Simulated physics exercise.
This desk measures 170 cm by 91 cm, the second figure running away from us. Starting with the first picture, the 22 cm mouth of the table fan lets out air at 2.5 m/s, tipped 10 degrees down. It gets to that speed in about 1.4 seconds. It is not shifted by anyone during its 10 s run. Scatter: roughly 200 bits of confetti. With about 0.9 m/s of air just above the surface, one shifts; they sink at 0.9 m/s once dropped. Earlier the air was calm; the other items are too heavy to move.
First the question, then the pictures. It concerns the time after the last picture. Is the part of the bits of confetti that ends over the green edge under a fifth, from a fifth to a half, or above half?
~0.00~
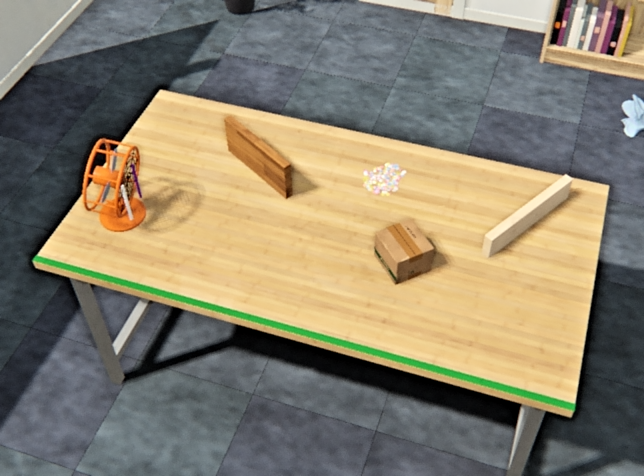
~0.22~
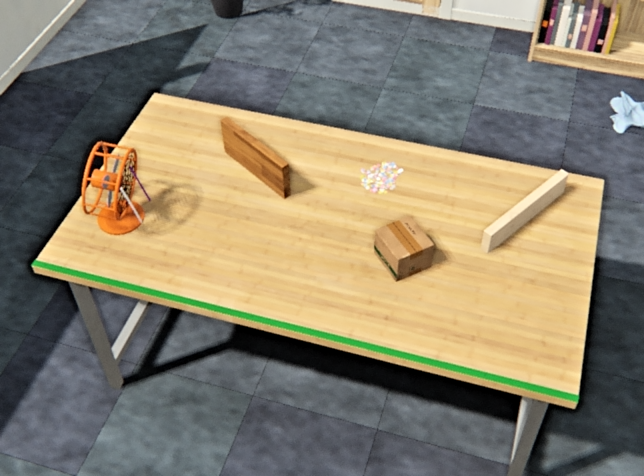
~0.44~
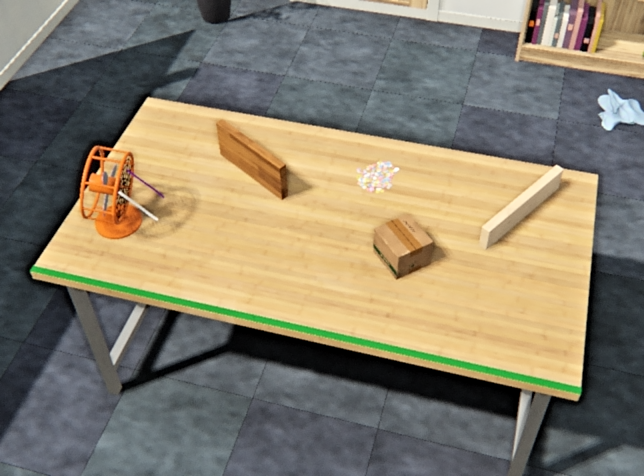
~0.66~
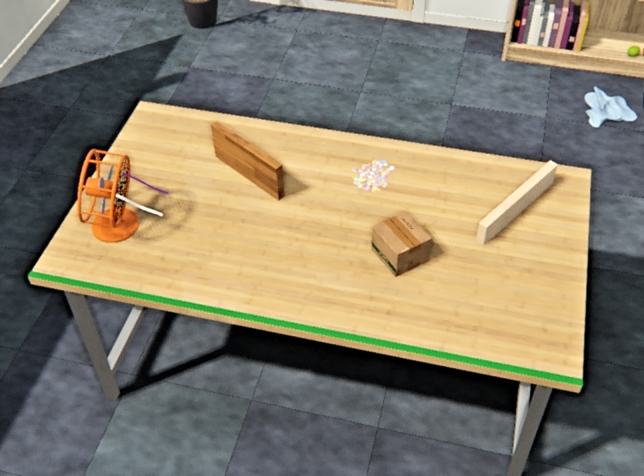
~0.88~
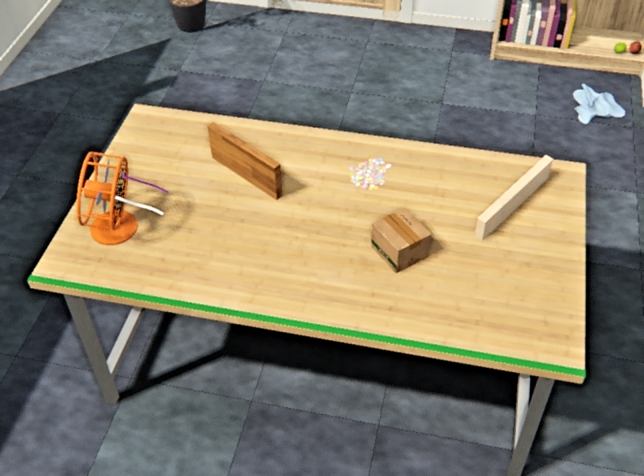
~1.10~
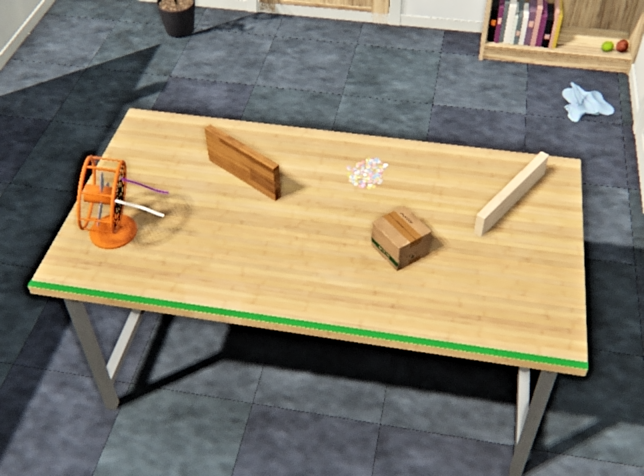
It amounts to under one in five.
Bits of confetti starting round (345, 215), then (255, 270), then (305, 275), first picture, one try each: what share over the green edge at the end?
Results, one try each: 0 %, 90 %, 100 %.
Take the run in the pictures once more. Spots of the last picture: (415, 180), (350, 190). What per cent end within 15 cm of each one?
Roughly 30 % and 70 %, in that order.
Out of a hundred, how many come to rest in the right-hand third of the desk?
4 %.
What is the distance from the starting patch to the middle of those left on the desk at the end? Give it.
About 0 cm.
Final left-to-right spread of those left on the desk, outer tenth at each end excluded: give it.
About 10 cm.
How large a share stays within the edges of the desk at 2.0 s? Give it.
I'd say some 100 % at that moment.
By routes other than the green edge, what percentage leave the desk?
About 4 per cent of them.
After 2.0 s the count stands so, 0 % are over the green edge; the middle of those still in play is near (369, 169).
After 3.2 s the count stands so, 0 % are over the green edge; the middle of those still in play is near (368, 169).
After 5.5 s the count stands so, 0 % are over the green edge; the middle of those still in play is near (368, 169).
After 10.0 s, at the end, 0 % are over the green edge; the middle of those still in play is near (368, 169).
